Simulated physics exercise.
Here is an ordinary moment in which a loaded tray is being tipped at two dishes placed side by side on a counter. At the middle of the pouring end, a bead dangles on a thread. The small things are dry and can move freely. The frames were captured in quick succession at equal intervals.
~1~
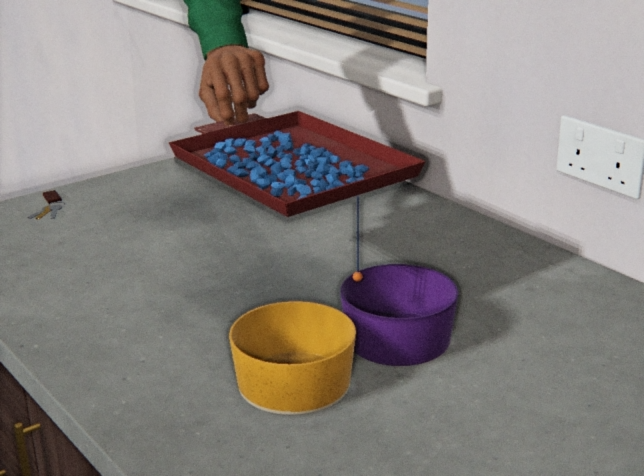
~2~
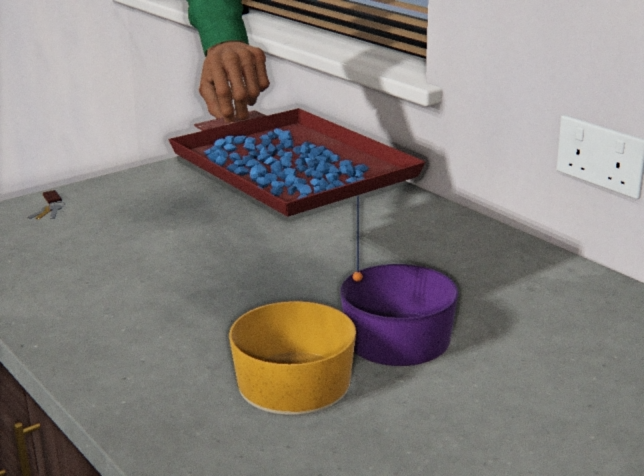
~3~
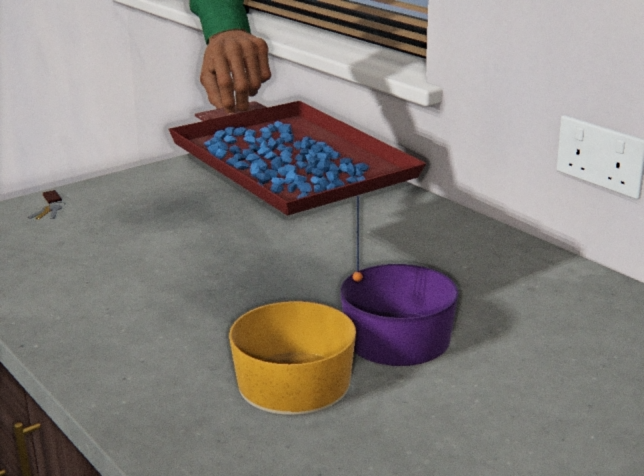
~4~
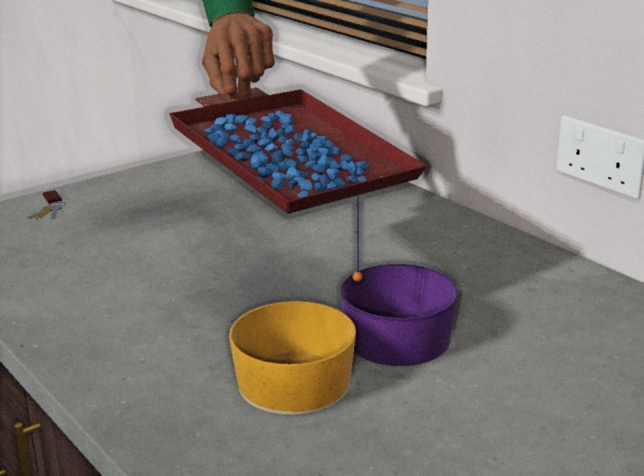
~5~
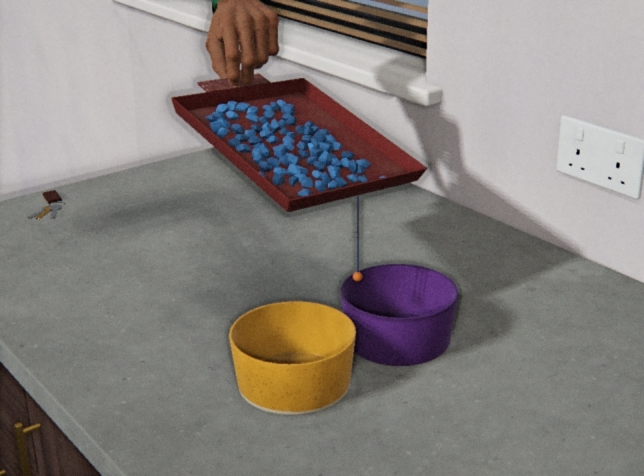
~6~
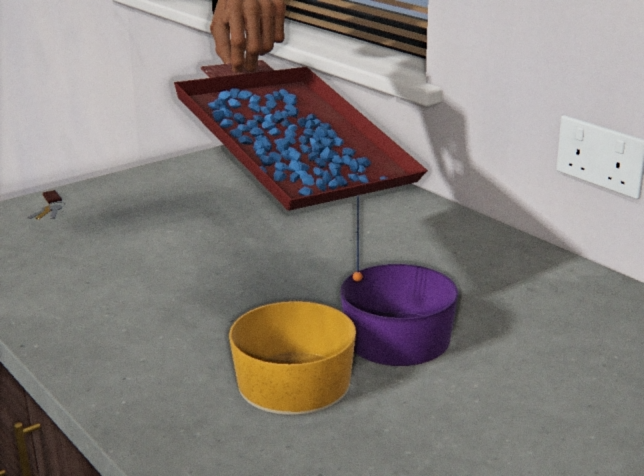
A hand raises the handle end of a red tray of blue stones, tilting it toward two bowls.
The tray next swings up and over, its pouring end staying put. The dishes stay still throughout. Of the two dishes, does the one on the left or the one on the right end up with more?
The one on the right.
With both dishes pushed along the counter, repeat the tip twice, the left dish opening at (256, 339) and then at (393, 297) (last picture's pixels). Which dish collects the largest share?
Well, the first try goes to the rightward dish and the second to the leftward dish.
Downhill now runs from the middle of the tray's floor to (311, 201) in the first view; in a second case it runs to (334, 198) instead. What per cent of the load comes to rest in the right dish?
You'd see roughly 10 per cent the first time and 30 per cent the second.
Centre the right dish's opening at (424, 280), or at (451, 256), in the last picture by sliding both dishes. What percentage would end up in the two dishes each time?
The first yields 90 per cent and the second 60 per cent.
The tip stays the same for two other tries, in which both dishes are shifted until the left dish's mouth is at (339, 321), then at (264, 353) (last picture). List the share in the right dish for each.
It would be near 70 per cent first and near 50 per cent second.
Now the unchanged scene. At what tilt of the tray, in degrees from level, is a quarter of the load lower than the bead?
Around 85° at that moment.
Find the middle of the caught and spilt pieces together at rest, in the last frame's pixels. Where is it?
Roughly at pixel (415, 334).
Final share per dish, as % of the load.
Left dish near 0 in a hundred; right dish near 70.
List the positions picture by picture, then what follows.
The first frame shows corners of the pouring end near (287, 200) and (418, 161), level; middle of the load near (285, 165), aquarium stones; left dish near (331, 380); right dish near (438, 333); bead on its thread near (358, 277).
The second frame shows corners of the pouring end near (287, 200) and (418, 161), level; middle of the load near (285, 164).
The third frame shows corners of the pouring end near (288, 199) and (419, 162), tipped barely, lowest at the right corner; middle of the load near (286, 159).
The fourth frame shows corners of the pouring end near (289, 198) and (420, 164), tipped a little, lowest at the right corner; middle of the load near (286, 152).
The fifth frame shows corners of the pouring end near (291, 197) and (421, 166), tipped a little, lowest at the right corner; middle of the load near (288, 146).
The sixth frame shows corners of the pouring end near (292, 196) and (421, 169), tipped clearly, lowest at the right corner; middle of the load near (289, 139); left dish near (331, 380); right dish near (438, 333).
Shortly afterwards, tray tipped steeply; all but a few on the tray; only a few in the air.
Next, tray tipped right over; near a quarter on the tray; near half in the right dish; near a quarter outside both; a little in the air.
Some moments later, tray tipped past a quarter turn; near two thirds in the right dish; near a quarter outside both.
In the end, tray tipped past a quarter turn; none at all in the left dish; near two thirds in the right dish; near a quarter outside both.
